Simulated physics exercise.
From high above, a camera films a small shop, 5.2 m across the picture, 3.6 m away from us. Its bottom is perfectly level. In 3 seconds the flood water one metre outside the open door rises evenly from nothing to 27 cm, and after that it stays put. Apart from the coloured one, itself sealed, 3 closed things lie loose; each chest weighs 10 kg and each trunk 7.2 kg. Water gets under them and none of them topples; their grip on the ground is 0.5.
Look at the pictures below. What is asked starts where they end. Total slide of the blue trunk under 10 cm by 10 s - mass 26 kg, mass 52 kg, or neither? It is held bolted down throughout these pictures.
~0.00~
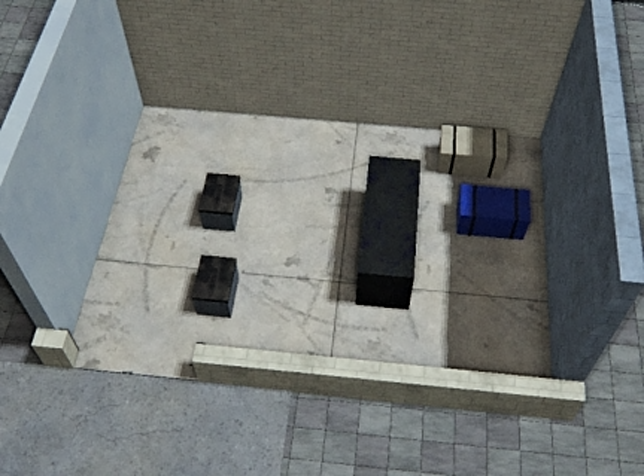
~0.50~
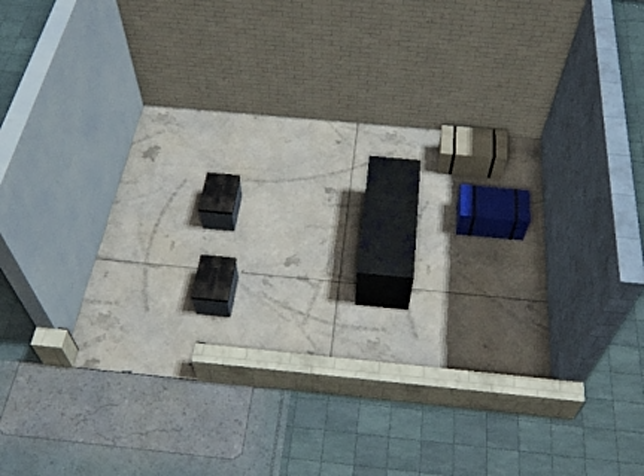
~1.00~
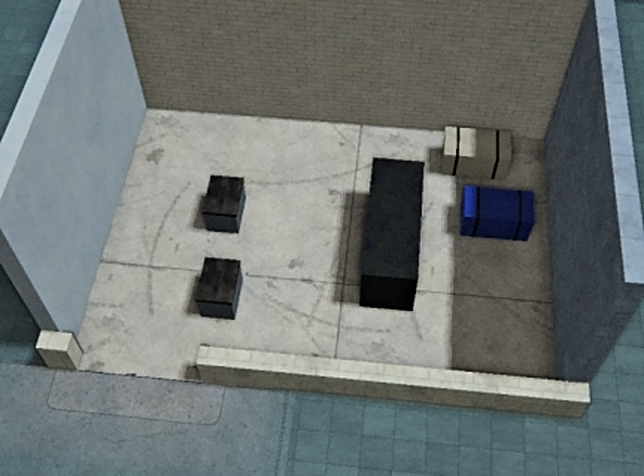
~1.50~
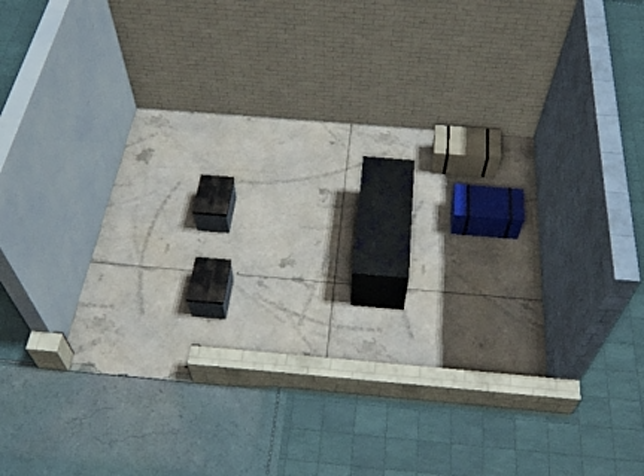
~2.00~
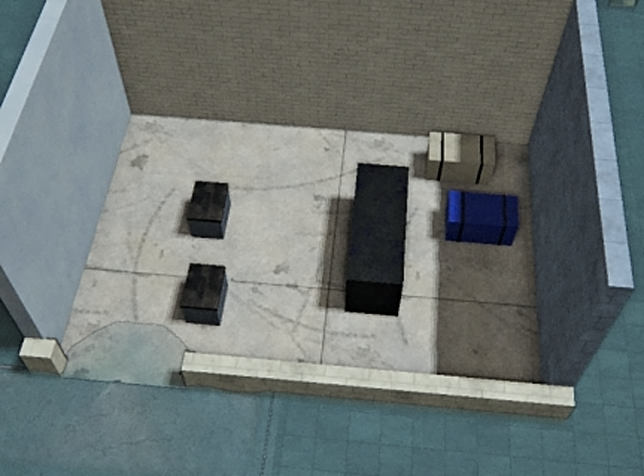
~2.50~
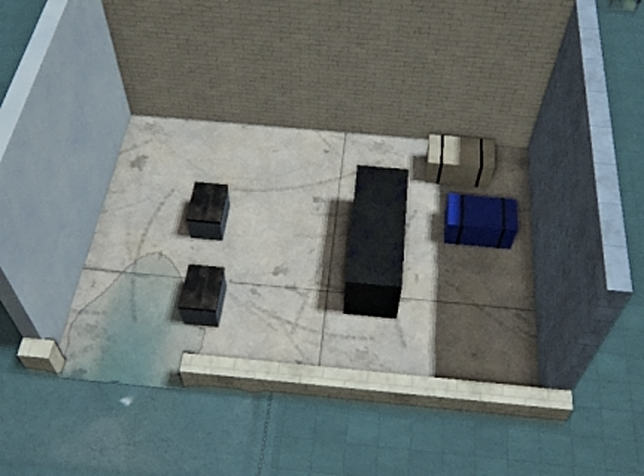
Going by the pictures, it is pinned by neither mass.
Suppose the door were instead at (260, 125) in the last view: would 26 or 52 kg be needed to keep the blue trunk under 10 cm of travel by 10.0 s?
That way, only the big mass suffices.
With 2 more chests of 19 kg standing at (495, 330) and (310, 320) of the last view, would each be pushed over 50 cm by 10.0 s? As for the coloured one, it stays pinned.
First stays inside, then stays inside.
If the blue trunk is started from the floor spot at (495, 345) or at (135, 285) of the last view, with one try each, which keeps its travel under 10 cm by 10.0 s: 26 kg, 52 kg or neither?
Taking them in turn, neither mass keeps it, and neither mass keeps it.
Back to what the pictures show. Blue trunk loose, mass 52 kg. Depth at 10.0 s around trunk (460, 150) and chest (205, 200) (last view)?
I'd put it at 14 cm and 18 cm respectively.
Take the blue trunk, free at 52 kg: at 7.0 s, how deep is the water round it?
Close to 4 cm deep.
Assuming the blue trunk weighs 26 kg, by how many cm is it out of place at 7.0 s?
0 cm.
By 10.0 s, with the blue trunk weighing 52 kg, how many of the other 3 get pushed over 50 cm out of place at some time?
That adds up to 3.
After 3.5 s the blue trunk would be 0 cm from its start with 26 kg and 0 cm from its start with 52 kg; 0 cm of water round it then.
After 4.5 s the blue trunk would be 0 cm from its start with 26 kg and 0 cm from its start with 52 kg; 0 cm of water round it then.
After 7.0 s the blue trunk would be 0 cm from its start with 26 kg and 0 cm from its start with 52 kg; 4 cm of water round it then.
After 10.0 s the blue trunk would be 134 cm from its start with 26 kg and 69 cm from its start with 52 kg; 8 cm of water round it then.
